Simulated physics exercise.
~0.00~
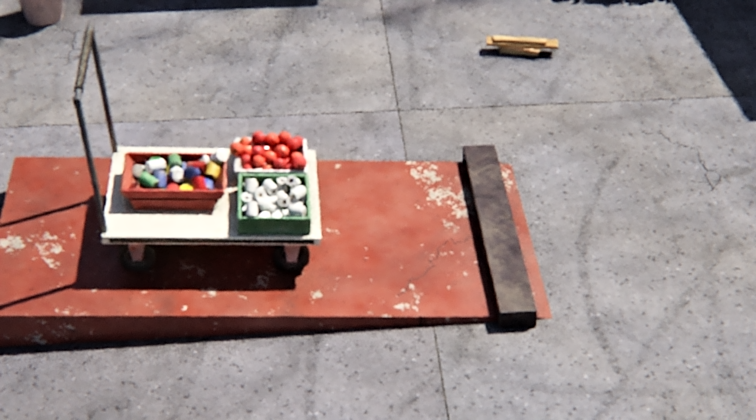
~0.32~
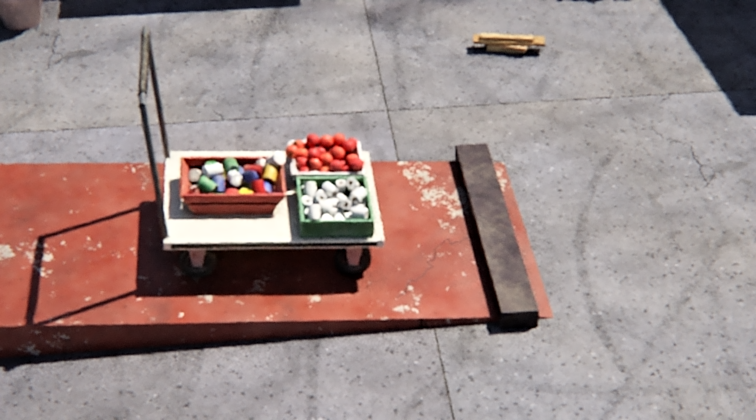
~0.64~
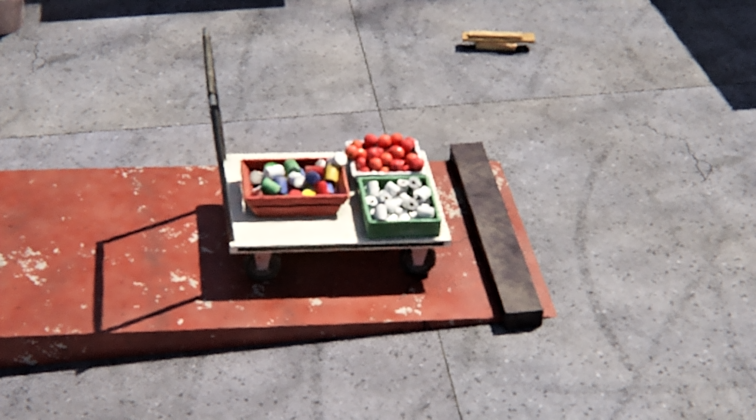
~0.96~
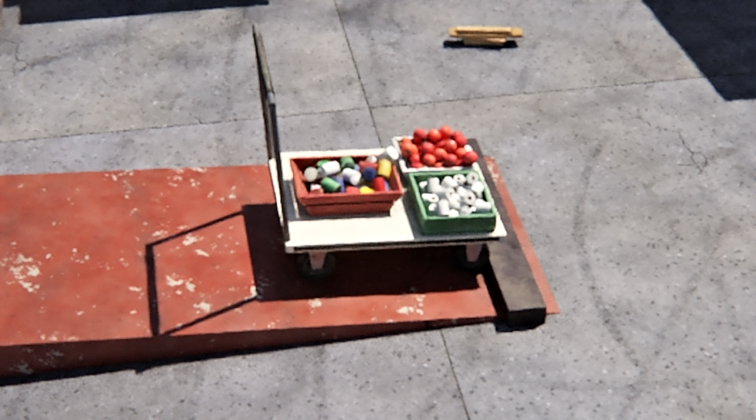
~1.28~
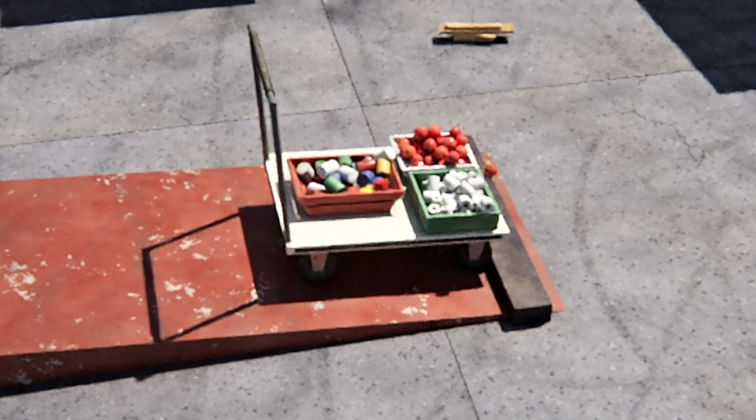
We see a trolley carrying a red crate of colourful jars, a green crate of white rolls and a white crate of tomatoes roll rightward down a red ramp, stopping at the dark wheel stop as the loads shift and a tomato spills past the white crate's right end.
